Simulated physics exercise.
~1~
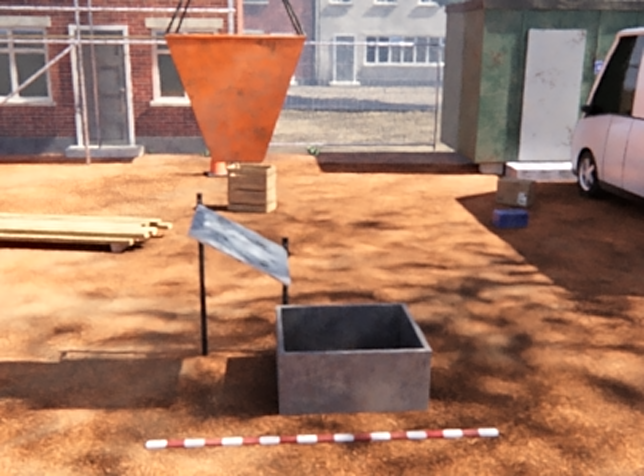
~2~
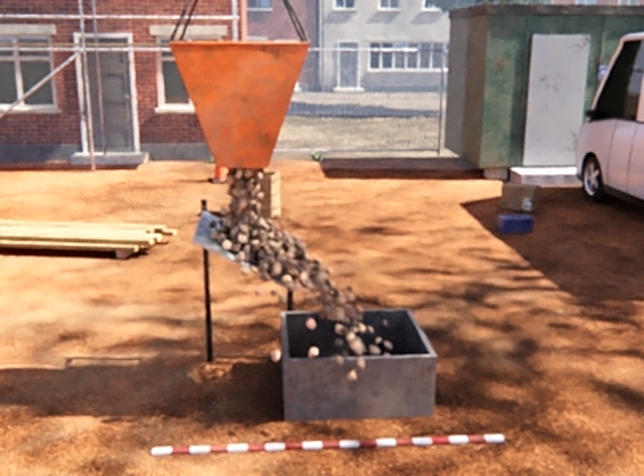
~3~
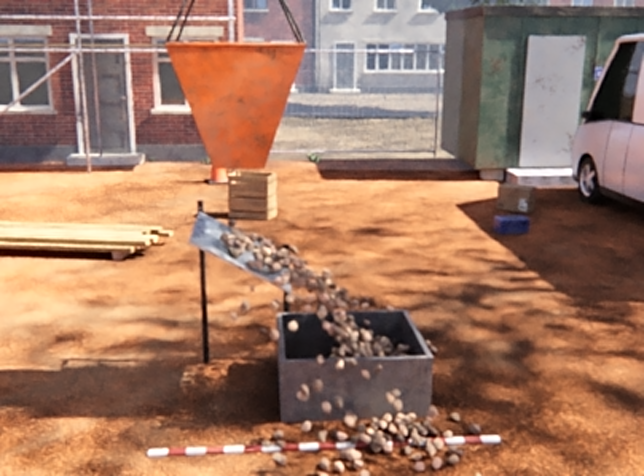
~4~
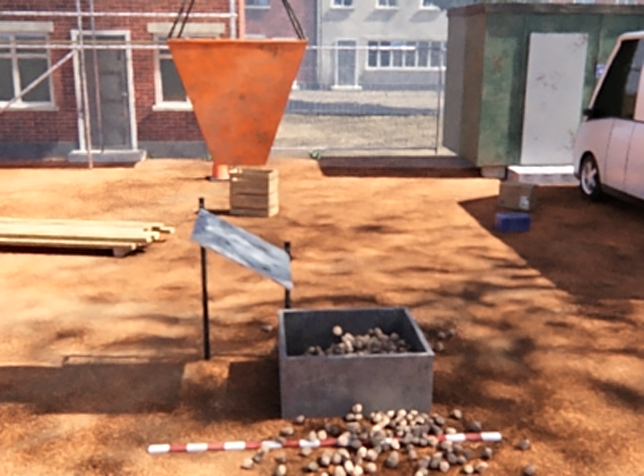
At the start, an orange skip hangs still above a sloping steel sheet on a building site, with an empty grey bin below to the right and a red and white striped pole lying in front. Stones then pour from the bottom of the skip onto the steel. They slide down to the right and drop into the bin. As the stream continues, some land on the ground in front of the bin, around the pole. Finally the steel is bare, most of the stones rest in the bin, and the others lie scattered beside it.
